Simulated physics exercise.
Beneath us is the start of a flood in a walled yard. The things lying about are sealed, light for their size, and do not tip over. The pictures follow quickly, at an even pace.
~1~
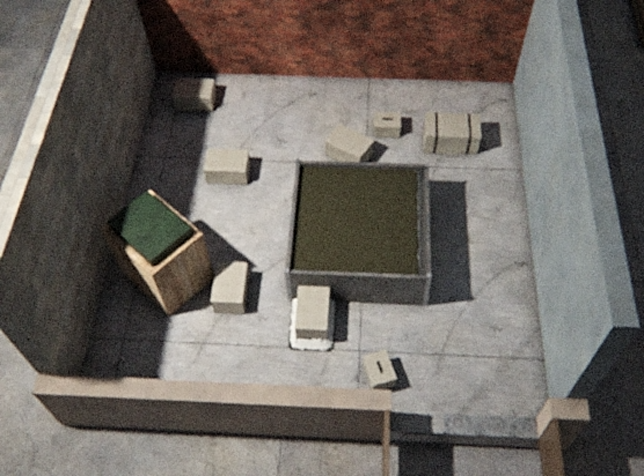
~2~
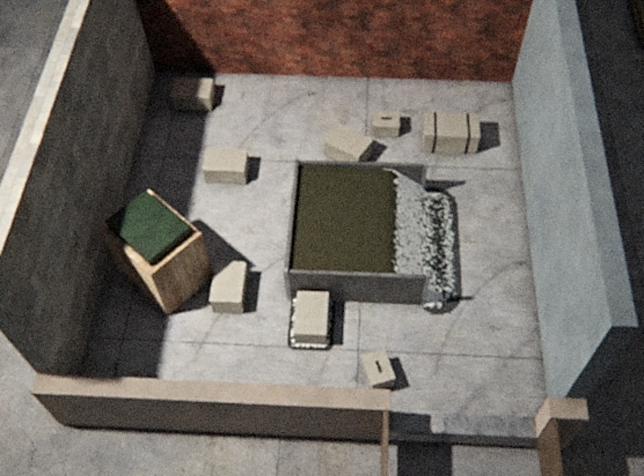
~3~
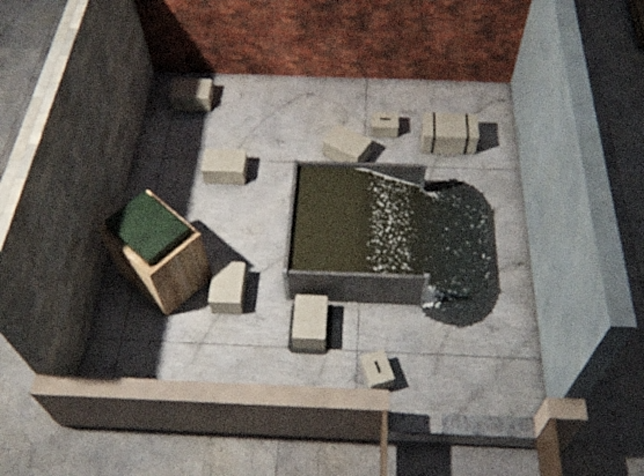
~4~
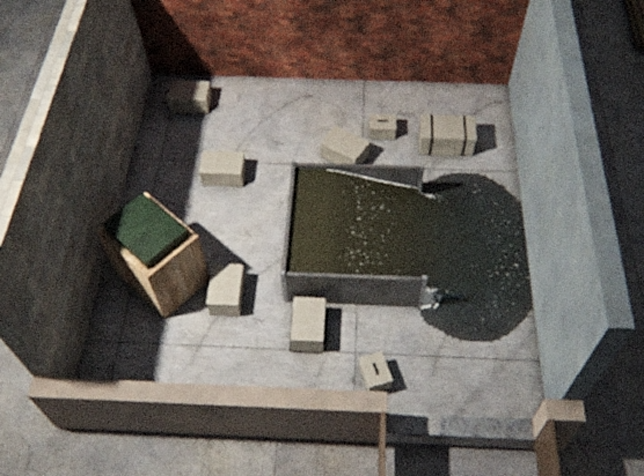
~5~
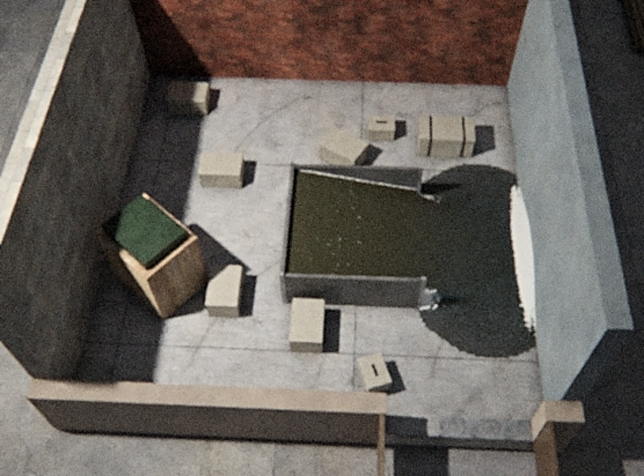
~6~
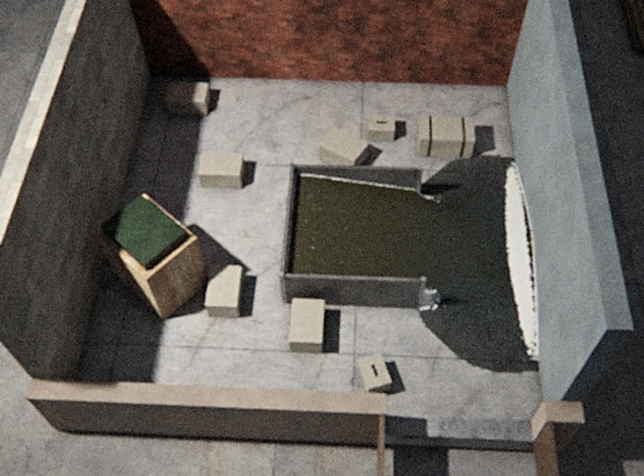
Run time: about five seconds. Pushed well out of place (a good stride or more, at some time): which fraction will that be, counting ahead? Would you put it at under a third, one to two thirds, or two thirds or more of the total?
Looks to me like under one in three get shifted a long way.
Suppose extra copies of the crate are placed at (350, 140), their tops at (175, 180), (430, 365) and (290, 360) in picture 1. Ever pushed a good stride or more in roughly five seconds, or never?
First remains in place, second remains in place, third remains in place.
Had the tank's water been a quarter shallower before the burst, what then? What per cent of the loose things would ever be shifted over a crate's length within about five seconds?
I'd put it near 20 per cent of the loose things.
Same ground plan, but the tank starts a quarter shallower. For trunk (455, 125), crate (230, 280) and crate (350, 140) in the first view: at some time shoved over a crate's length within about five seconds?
Went the distance, fell short, fell short.
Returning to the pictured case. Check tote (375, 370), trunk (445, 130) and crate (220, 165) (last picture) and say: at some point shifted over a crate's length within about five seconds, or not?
Item one never gets that far, item two gets that far, item three never gets that far.
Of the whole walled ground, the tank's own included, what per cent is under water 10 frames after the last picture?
I'd put it at some 35 per cent.
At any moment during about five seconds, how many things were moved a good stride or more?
I make it 2 in total.
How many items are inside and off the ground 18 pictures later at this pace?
You get 0.
A moment on, 0 of 8 are well off their spots; 0 afloat.
Next, 0 of 8 are well off their spots; 0 afloat.
Later, 1 of 8 are well off their spots; 0 afloat.
In the end, 2 of 8 are well off their spots, and 2 have been at some point; 1 afloat.
